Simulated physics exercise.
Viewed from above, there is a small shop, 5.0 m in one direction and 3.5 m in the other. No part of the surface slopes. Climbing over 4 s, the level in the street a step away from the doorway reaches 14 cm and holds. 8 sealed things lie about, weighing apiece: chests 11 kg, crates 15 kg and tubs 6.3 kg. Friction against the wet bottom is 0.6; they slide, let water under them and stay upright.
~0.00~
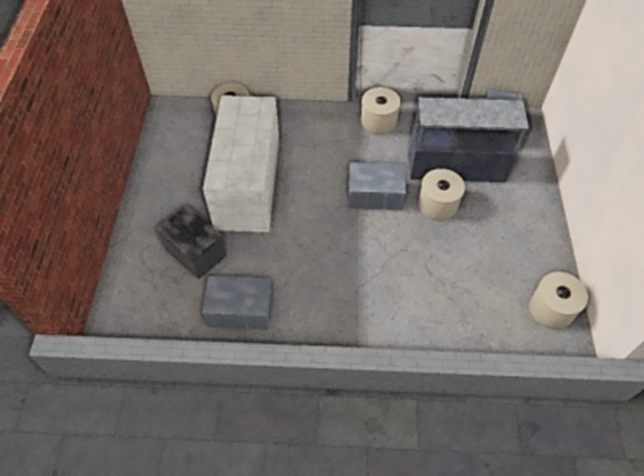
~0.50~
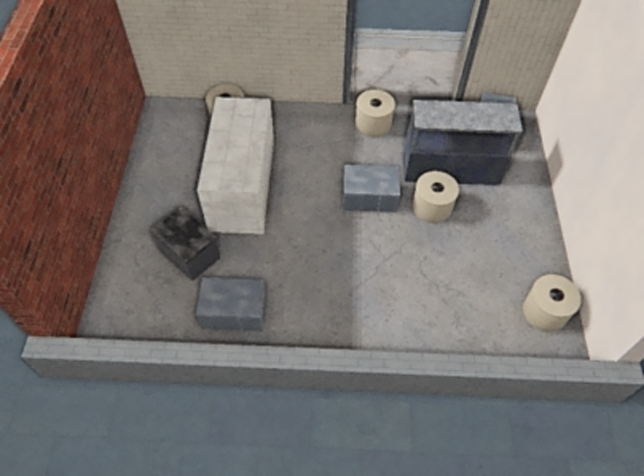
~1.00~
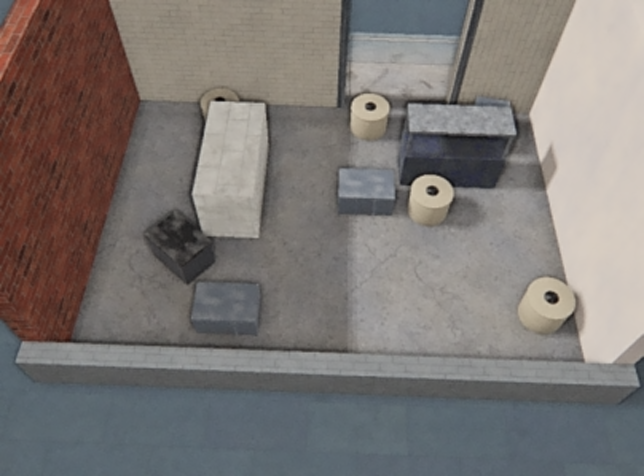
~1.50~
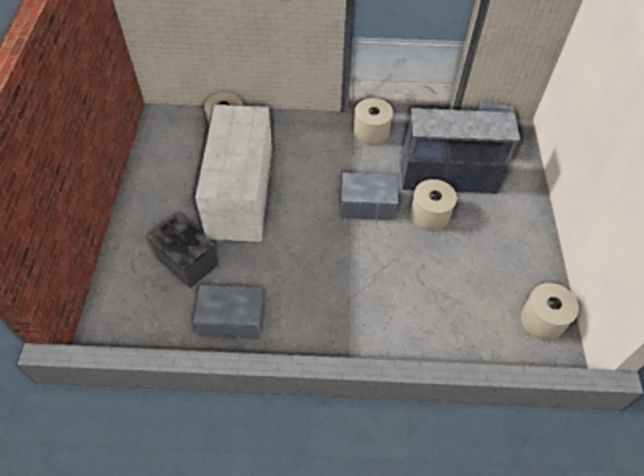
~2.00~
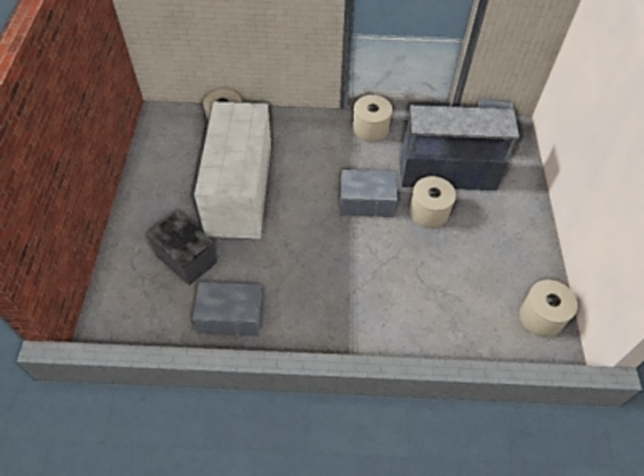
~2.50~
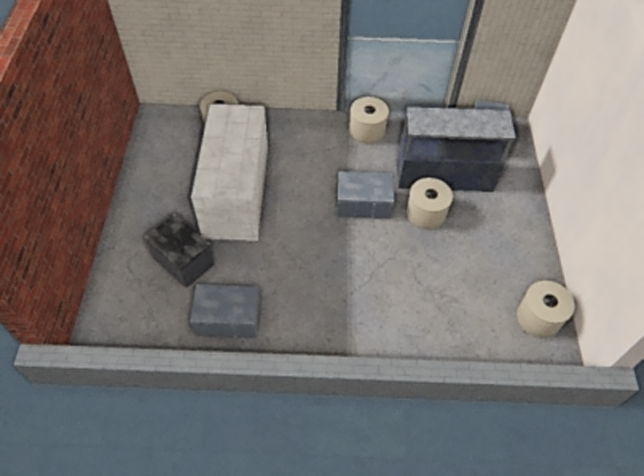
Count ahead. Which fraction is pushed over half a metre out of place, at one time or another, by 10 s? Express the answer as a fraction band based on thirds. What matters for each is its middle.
The band is under one third.
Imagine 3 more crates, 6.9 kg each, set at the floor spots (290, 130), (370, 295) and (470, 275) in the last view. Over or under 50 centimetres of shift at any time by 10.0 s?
Result by item, in order: Inside the cutoff, inside the cutoff, inside the cutoff.
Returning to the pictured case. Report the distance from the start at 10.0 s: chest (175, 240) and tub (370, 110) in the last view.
One is off by 0 cm, the other by 300 cm, in the order asked.
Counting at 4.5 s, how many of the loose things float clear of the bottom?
At that time the total is 0.
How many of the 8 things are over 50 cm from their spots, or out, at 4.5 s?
The number comes to 0.
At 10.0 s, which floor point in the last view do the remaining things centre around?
The average lands around (354, 248).
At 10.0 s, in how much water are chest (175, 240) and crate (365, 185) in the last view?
Close to 2 and 4 centimetres.
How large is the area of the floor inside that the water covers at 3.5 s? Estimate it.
Around 1.0 m2 of it.
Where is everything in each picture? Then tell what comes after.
A chest at (189, 232) rests on the ground; a crate at (504, 109), on the bottom; 0.0 m2 under water; 0 of 8 have shifted, in the first frame.
A chest at (183, 233) rests on the ground; a crate at (498, 112), on the bottom; 0.0 m2 under water; 0 of 8 have shifted, in the second frame.
A chest at (178, 238), on the bottom; a crate at (492, 116) rests on the ground; 0.0 m2 under water; 0 of 8 have shifted, in the third frame.
A chest at (181, 241), on the bottom; a crate at (496, 121), on the bottom; water covers 0.0 m2; 0 of 8 have shifted, in the fourth frame.
A chest at (180, 238) rests on the ground; a crate at (495, 118) rests on the ground; water covers 0.0 m2; 0 of 8 have shifted, in the fifth frame.
A chest at (177, 240), on the bottom; a crate at (491, 119), on the bottom; water covers 0.1 m2; 0 of 8 have shifted, in the sixth frame.
After 3.5 s 0 of 8 are over 50 cm from their spots; 0 afloat.
After 4.5 s 0 of 8 are over 50 cm from their spots; 0 afloat.
After 7.0 s 1 of 8 are over 50 cm from their spots; 1 afloat.
After 10.0 s 2 of 8 are over 50 cm from their spots, and 2 have been at some point; 1 afloat.
